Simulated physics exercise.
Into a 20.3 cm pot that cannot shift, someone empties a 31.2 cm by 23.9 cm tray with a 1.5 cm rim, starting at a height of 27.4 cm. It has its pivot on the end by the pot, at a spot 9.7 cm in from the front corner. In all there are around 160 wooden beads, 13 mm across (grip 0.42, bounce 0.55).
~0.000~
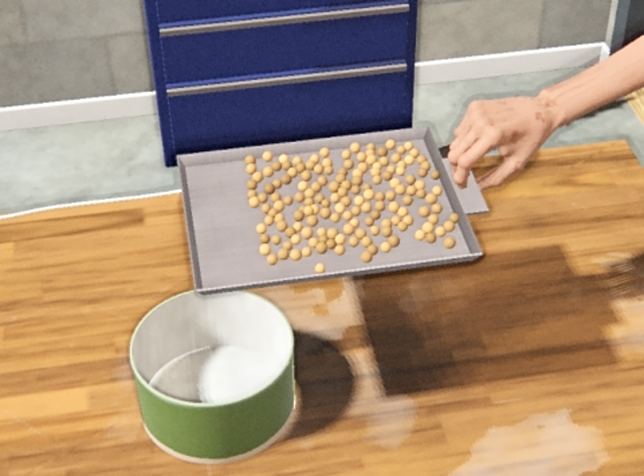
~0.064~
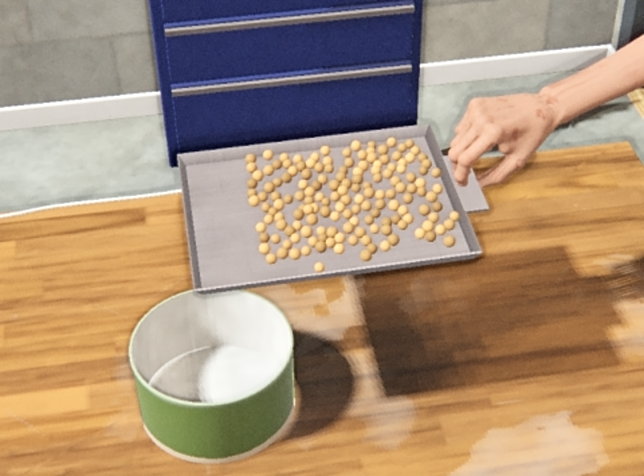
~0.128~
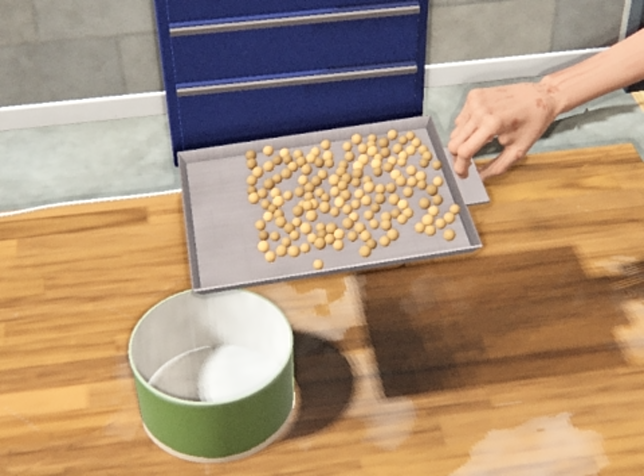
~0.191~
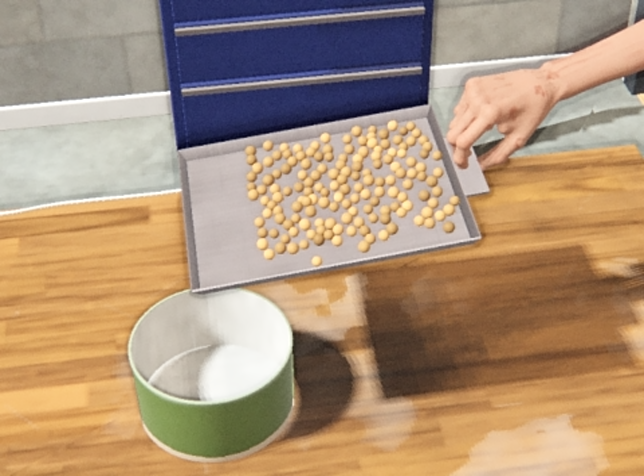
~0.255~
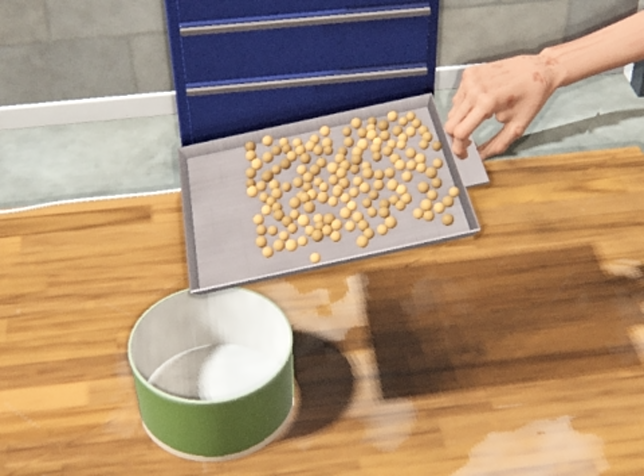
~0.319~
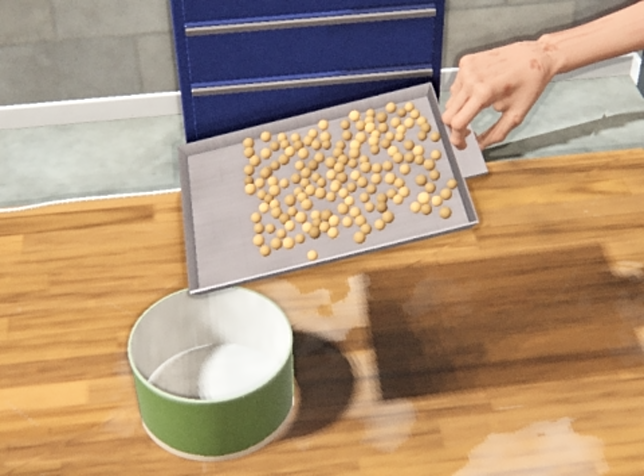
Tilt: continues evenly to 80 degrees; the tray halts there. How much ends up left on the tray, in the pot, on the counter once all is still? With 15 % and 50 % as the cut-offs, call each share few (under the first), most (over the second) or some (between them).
My estimate: Left on the tray: Few, pot: Most, counter: Some.
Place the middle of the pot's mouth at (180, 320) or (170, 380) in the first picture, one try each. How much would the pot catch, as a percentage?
Estimates: 40 % and 95 %, in that order.
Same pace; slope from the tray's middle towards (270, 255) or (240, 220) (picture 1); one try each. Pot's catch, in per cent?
About 50 per cent on the first try and 55 per cent on the second.
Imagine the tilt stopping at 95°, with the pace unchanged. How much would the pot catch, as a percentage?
About 75 in a hundred would end up in the pot.
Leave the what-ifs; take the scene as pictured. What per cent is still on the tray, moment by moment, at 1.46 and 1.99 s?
Estimates: 30; 0.
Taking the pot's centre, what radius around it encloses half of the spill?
That comes to near 22 cm.
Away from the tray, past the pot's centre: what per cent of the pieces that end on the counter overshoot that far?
About 80 per cent.
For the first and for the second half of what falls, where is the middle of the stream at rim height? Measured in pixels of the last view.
I'd mark about (170, 380) for the first half, then (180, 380) for the second.
Then, at 1.00 s, tilt 44 degrees; the tray holds 70 %, the pot 10 %.
Then, at 1.46 s, tilt 65 degrees; the tray holds 30 %, the pot 40 %.
Then, at 1.99 s, tilt 80 degrees; the tray holds 0 %, the pot 75 %.
By 2.8 s all is still; tray 0 %, pot 75 %, counter 25 %.
